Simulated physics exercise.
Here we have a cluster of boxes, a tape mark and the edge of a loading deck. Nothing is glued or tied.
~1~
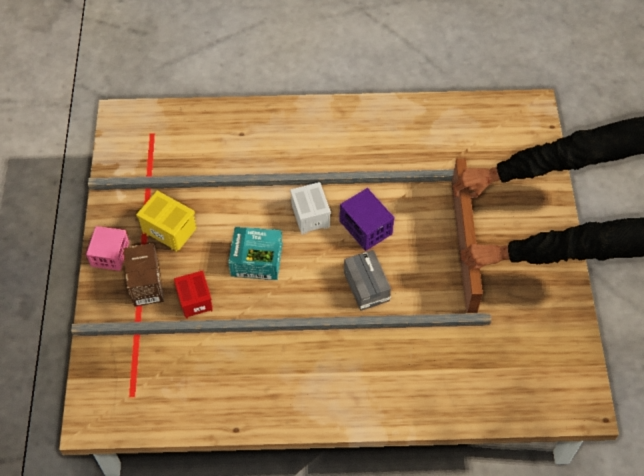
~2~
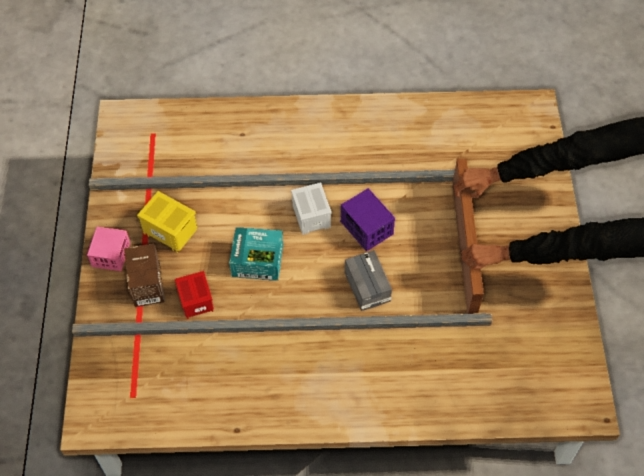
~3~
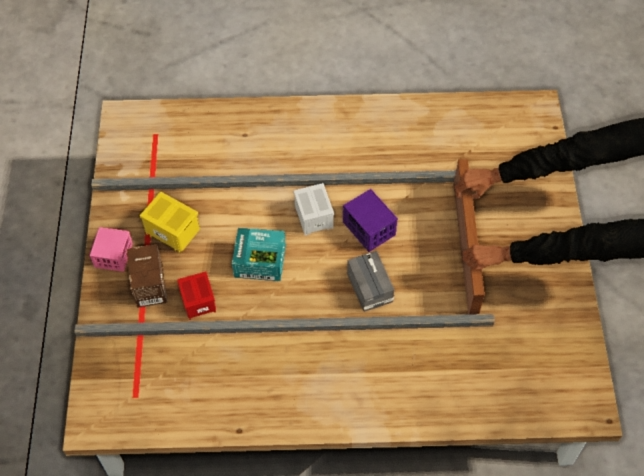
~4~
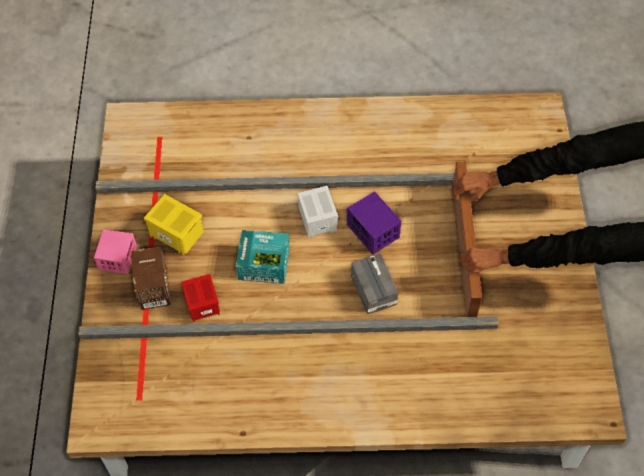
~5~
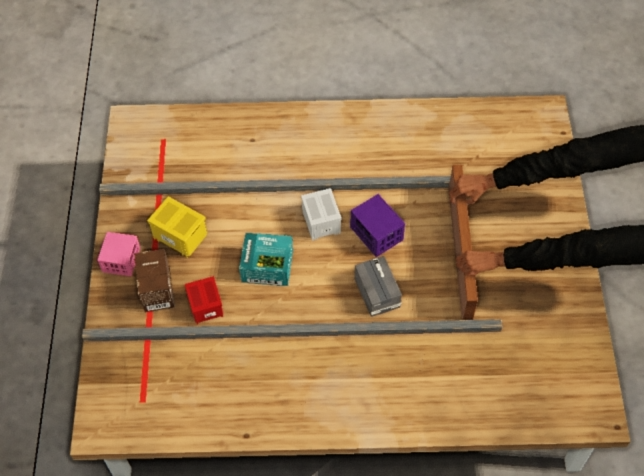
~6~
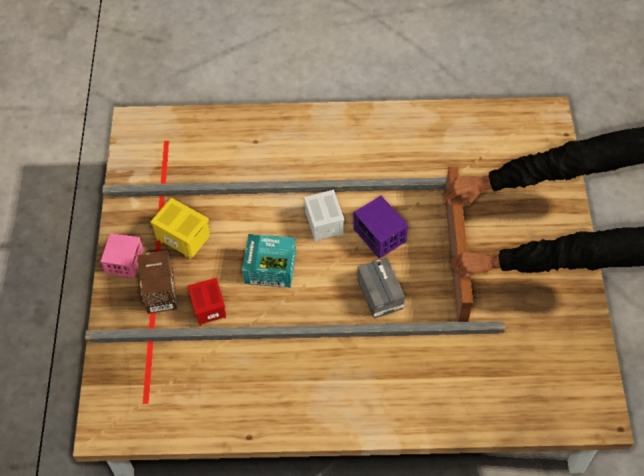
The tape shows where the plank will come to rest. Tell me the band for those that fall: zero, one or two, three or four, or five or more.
Here the number that fall off is three or four.
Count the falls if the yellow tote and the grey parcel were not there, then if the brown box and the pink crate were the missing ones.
First 2, then 1.
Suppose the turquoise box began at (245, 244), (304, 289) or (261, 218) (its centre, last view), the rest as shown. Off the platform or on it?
Place by place, it remains up; remains up; is lost.
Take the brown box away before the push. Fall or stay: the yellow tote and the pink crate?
The yellow tote drops off, the pink crate goes over.
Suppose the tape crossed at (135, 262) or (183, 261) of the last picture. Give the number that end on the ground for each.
The counts: 6 and 2.
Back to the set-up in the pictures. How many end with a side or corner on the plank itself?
The number is 2.
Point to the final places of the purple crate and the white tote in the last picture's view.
Near (141, 223) and (109, 215).
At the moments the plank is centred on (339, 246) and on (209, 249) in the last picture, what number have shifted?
First 3, then 8.
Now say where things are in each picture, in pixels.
In the first picture, pink crate (108, 249); brown box (144, 275); yellow tote (168, 222); plank (466, 235); tape (143, 255).
In the second picture, brown box (145, 275); grey parcel (368, 281).
In the third picture, yellow tote (171, 223); red tote (197, 296).
In the fourth picture, pink crate (116, 252); plank (466, 239).
In the fifth picture, brown box (155, 281); turquoise box (267, 259).
In the sixth picture, pink crate (122, 255); brown box (158, 282); yellow tote (182, 229); plank (458, 243); tape (157, 262).
Early on, none off yet; pink crate at rest near (122, 255); brown box at rest near (158, 282); yellow tote at rest near (182, 229).
A while later, none off yet; pink crate travelled about its own width near (97, 259); brown box travelled about its own width near (125, 286); yellow tote travelled about its own width near (120, 229).
Finally, the number that fall off is three or four; lost, yellow tote, brown box and pink crate.
